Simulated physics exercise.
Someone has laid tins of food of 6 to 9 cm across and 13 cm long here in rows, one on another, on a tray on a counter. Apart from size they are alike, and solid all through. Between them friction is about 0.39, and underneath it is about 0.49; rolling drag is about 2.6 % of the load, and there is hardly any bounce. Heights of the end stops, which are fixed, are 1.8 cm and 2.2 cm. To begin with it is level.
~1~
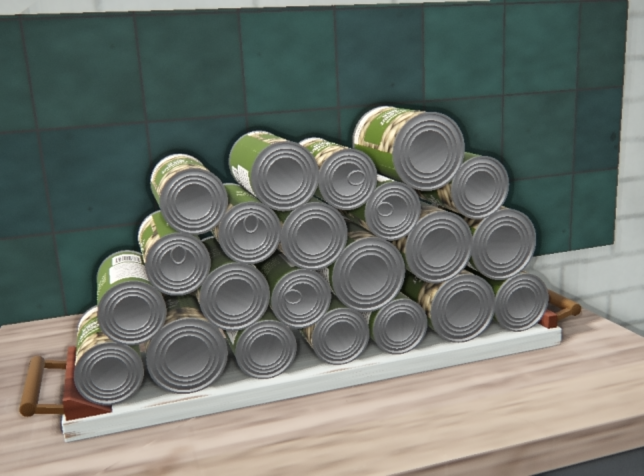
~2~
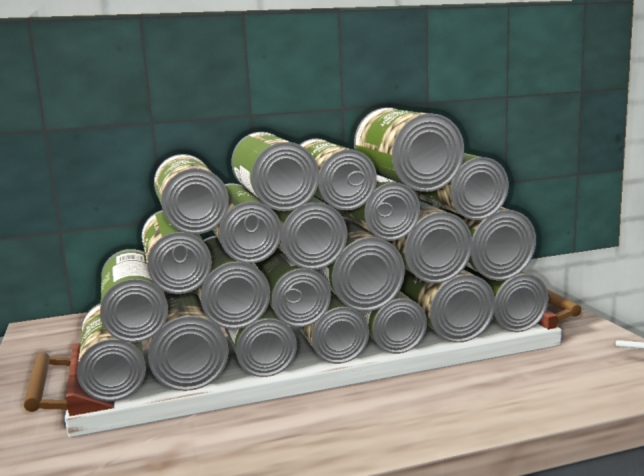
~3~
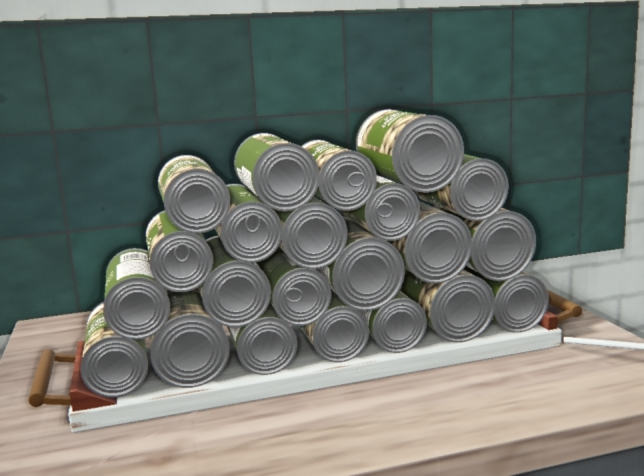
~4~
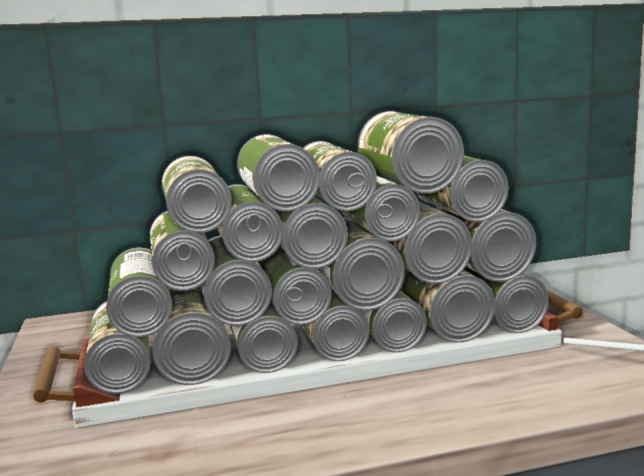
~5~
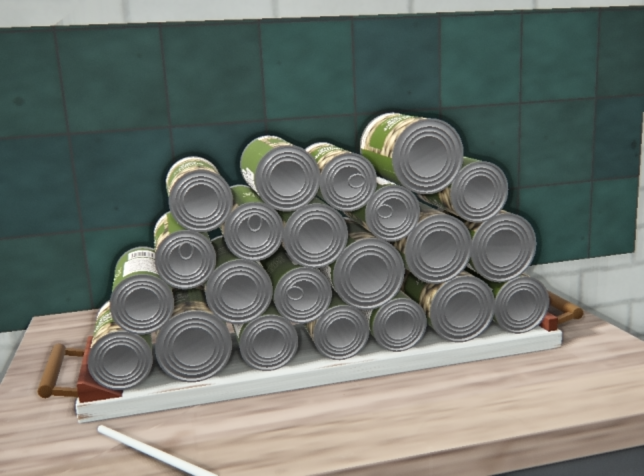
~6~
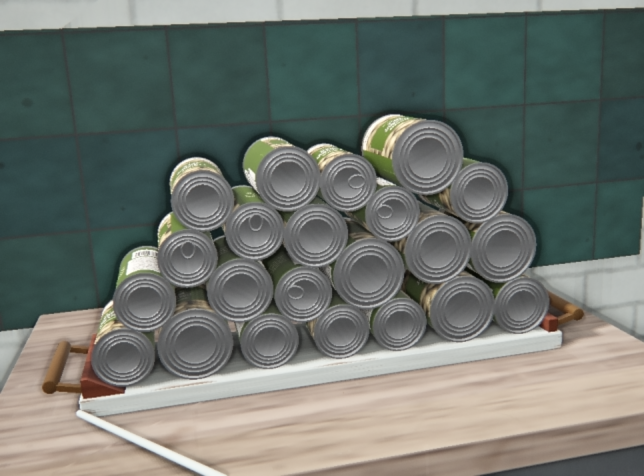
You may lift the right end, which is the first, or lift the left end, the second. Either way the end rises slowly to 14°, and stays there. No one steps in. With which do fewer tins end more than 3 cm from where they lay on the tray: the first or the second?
The second is gentler.
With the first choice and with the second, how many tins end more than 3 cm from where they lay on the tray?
The first choice gives 22 and the second gives 6.
First choice, 1.52 s in, right end up 14°; 21 now displaced over 3 cm; 4 over the left wedge; the one last seen at (123, 358) 15 cm left (moves measured on the tray).
First choice, at rest by 5.8 s, 22 moved over 3 cm; 21 over the left wedge; the one last seen at (123, 358) fallen off to the left; top of the pile 7 cm high, from 27 cm.
Second choice, 1.35 s in, left end up 14°; 6 now displaced over 3 cm; 3 over the right lip; the one last seen at (439, 250) 7 cm right and 0.5 cm down.
Second choice, at rest by 2.4 s, 6 moved over 3 cm; 5 over the right lip; the one last seen at (439, 250) fallen off to the right; top of the pile 26 cm high, from 27 cm.
